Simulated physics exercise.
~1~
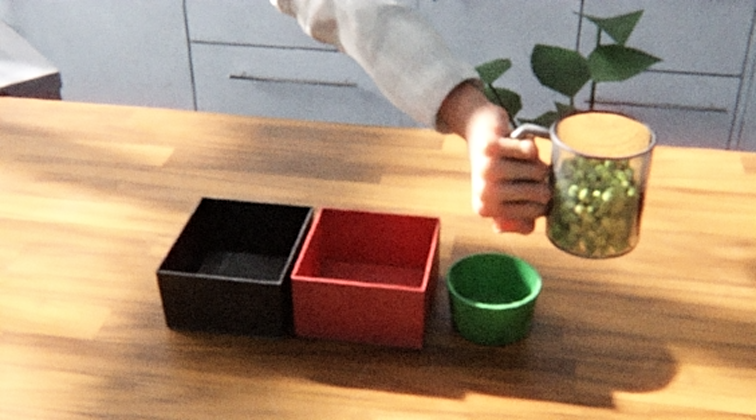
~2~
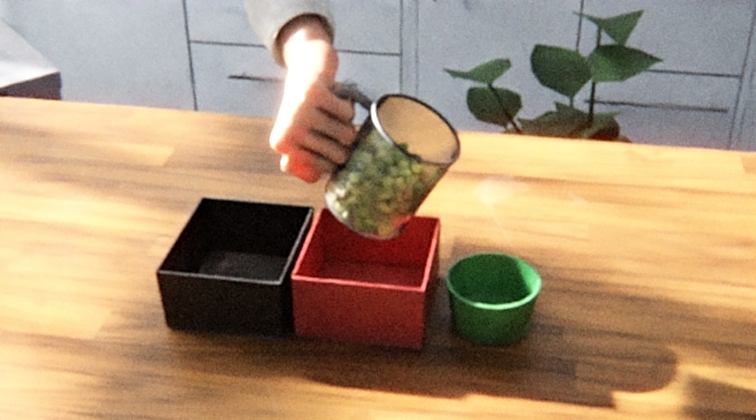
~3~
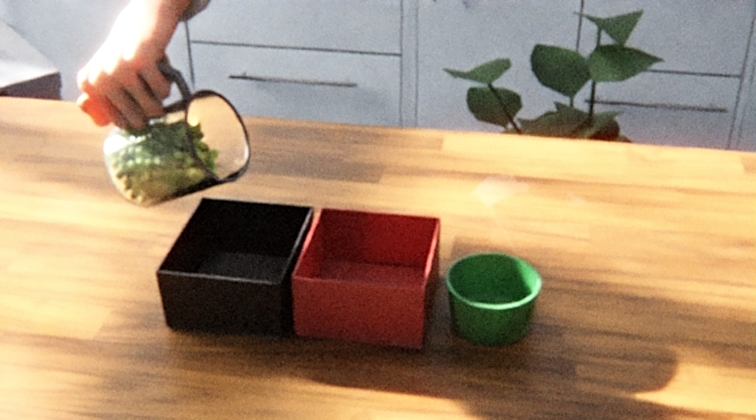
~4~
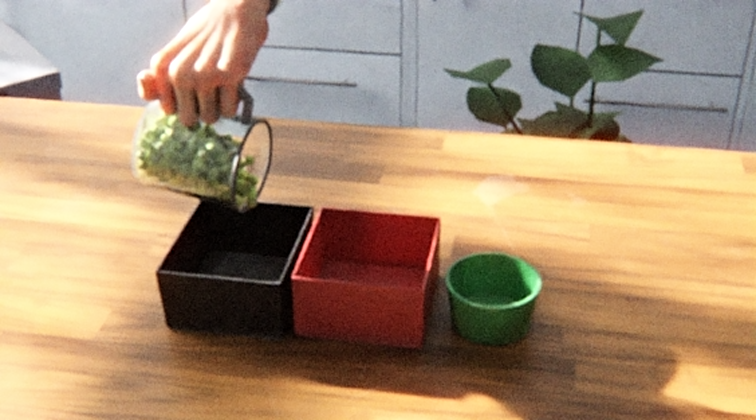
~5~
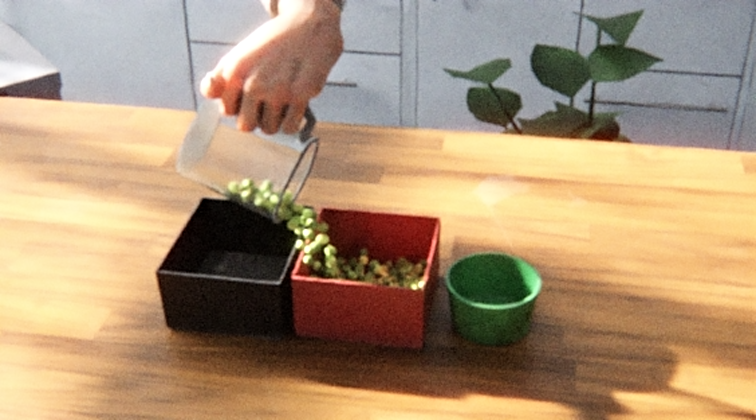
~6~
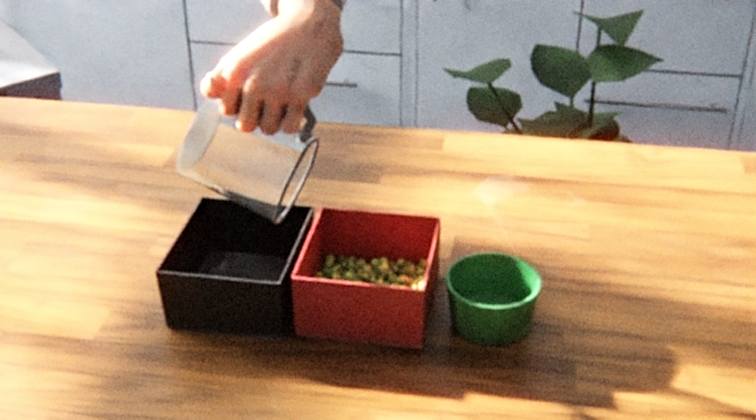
On a sunlit wooden counter, a hand carries a clear cup of green peas left, then tips them all into a red tin.
